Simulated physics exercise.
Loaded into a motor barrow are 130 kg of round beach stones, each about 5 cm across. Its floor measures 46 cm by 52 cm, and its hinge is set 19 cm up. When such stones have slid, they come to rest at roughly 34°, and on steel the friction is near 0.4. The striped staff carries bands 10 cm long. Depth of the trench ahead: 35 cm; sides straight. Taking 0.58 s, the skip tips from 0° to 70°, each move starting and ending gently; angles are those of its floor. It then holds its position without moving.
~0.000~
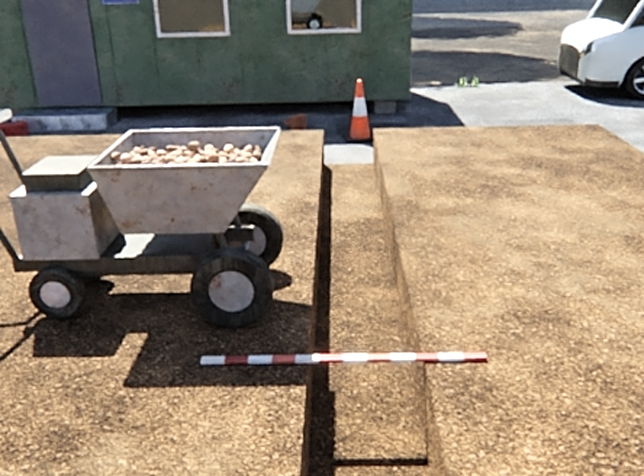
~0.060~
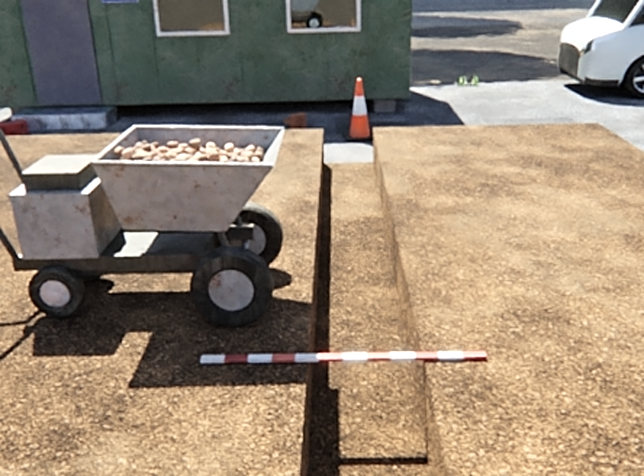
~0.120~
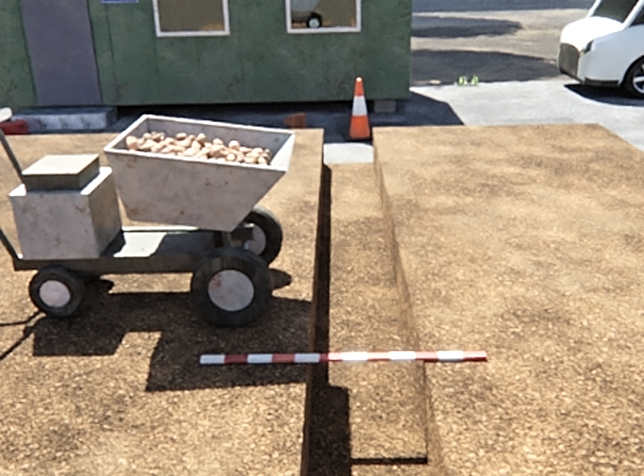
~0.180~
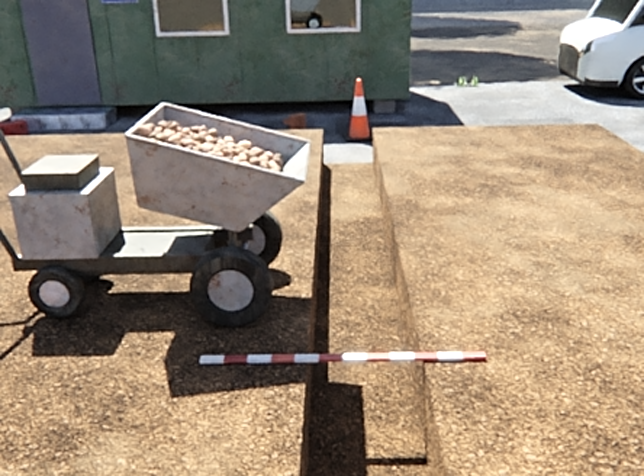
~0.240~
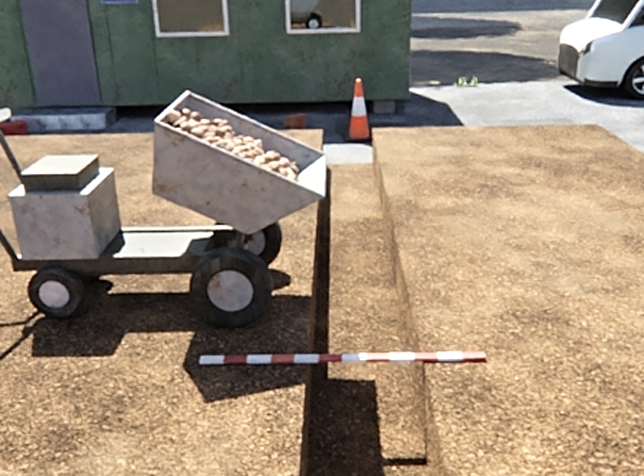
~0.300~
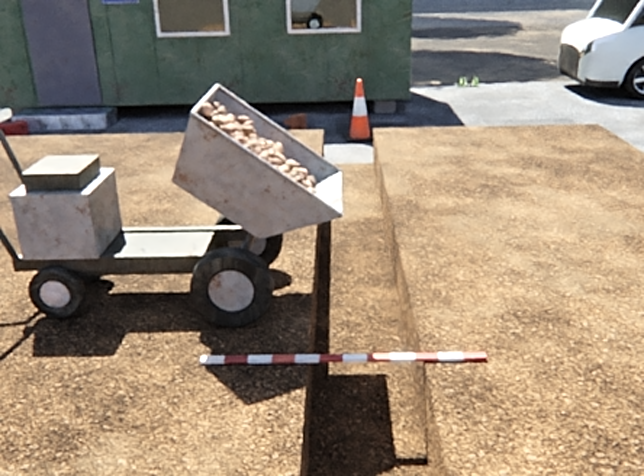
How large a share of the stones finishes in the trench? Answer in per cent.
A share of about 45 per cent.
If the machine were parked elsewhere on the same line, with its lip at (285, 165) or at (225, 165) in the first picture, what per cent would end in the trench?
About 30 per cent first, then about 85 per cent.
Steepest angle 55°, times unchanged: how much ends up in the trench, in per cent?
Trench share: Approx. 25%.
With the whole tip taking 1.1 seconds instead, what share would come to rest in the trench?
Something close to 65 per cent.
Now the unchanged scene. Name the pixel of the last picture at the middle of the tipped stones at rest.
The resting stones are centred at roughly (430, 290).
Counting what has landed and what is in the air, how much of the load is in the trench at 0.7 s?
By that moment, roughly 15 per cent of the load.
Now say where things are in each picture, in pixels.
In the first frame, the skip is at 0°, its lip at (268, 165); the top of the load is at (178, 153).
In the second frame, lip at (273, 166), floor tilted 2°, highest stones at (173, 150); the stones move at 0.5 m/s on average.
In the third frame, the skip is at 8°, its lip at (286, 171); the top of the load is at (165, 143); the stones move at 1.0 m/s on average.
In the fourth frame, the skip is at 16°, its lip at (304, 181); the top of the load is at (173, 132); the stones move at 1.3 m/s on average.
In the fifth frame, the skip is at 26°, its lip at (324, 197); the top of the load is at (188, 121); the stones move at 1.6 m/s on average.
In the sixth frame, the skip is at 37°, its lip at (342, 216); the top of the load is at (214, 112); the stones move at 1.7 m/s on average.
After 0.4 s the floor is at 58°; 100 % in the skip; the foremost stones are at (349, 230).
After 0.7 s the floor is at 70°; 68 % in the skip, 16 % in the trench, 16 % past the trench; the foremost stones are at (450, 301).
After 1.0 s the floor is at 70°; 18 % in the skip, 27 % in the trench, 55 % past the trench; the foremost stones are at (640, 308).
After 3.0 s the floor is at 70°; 0 % in the skip, 45 % in the trench, 55 % past the trench; the foremost stones are past the picture's edge.
